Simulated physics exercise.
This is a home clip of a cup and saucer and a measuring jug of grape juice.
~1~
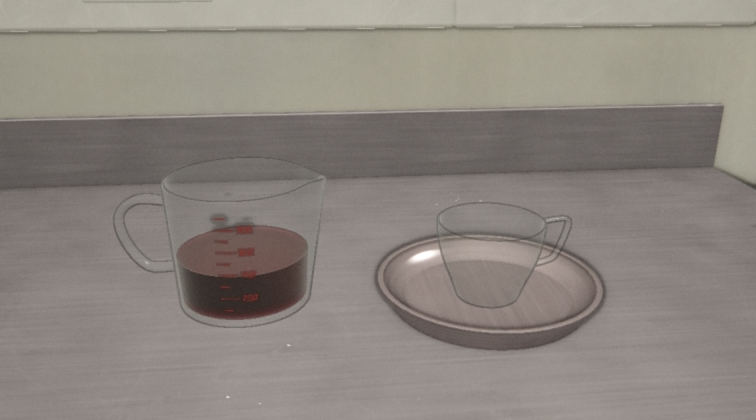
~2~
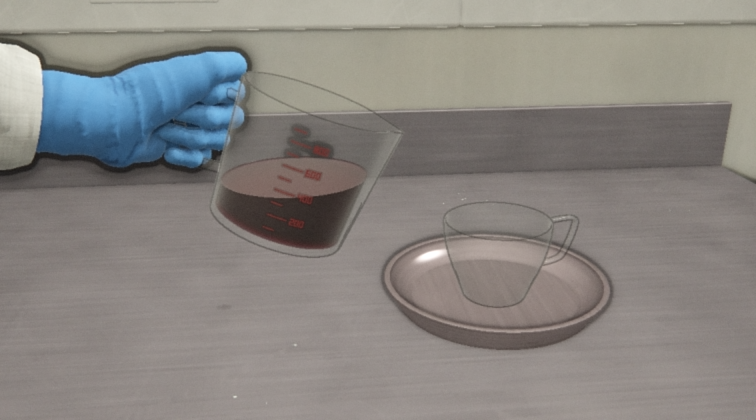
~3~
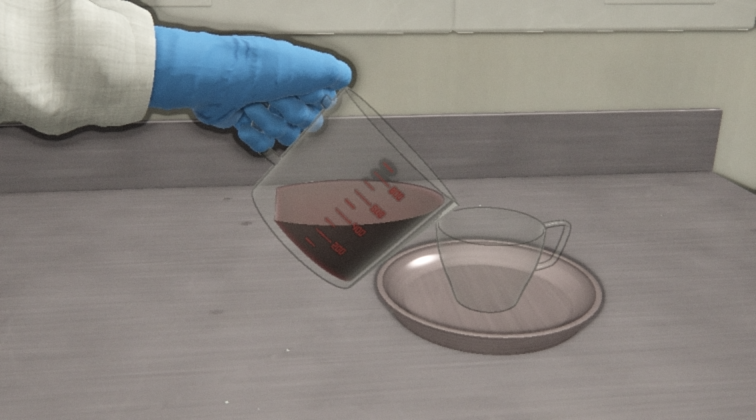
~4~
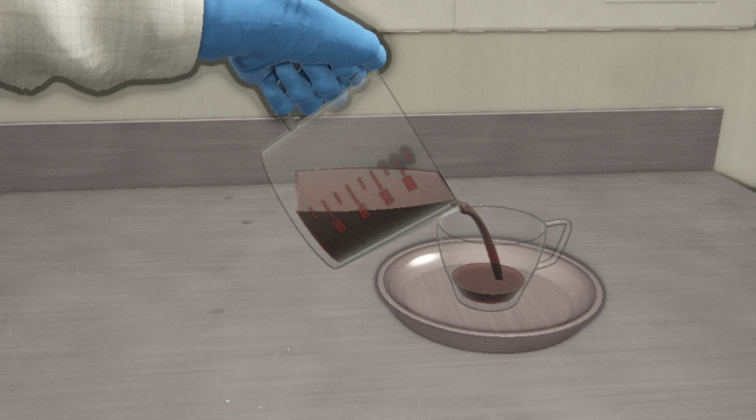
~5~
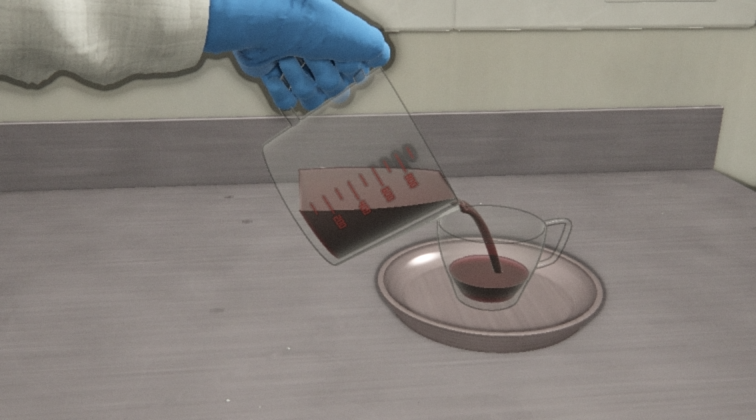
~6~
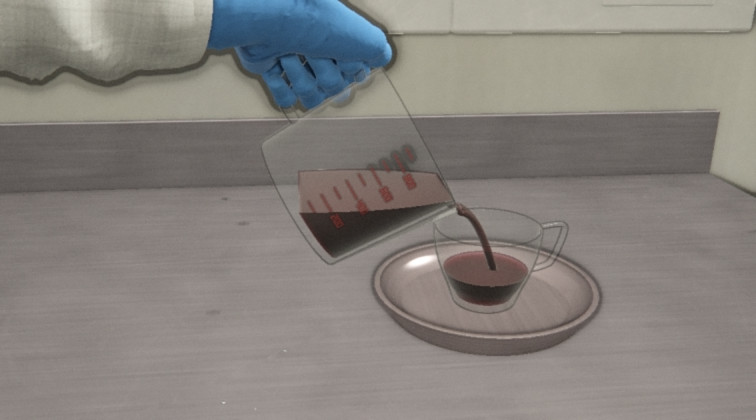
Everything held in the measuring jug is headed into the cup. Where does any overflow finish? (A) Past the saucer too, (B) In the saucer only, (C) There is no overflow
The answer is B.
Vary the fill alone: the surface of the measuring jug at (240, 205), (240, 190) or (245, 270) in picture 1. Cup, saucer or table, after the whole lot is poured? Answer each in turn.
As listed: Over both, on to the top, cup only.
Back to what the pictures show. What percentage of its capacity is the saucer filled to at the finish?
Reading: Some 20 in a hundred.
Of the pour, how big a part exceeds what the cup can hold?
Around 20 in a hundred.
Next, the cup is about three quarters full; the saucer is dry.
After that, the cup is full to the brim; the saucer is wet, with room to spare.
Finally, the cup is full to the brim; the saucer is wet, with room to spare.
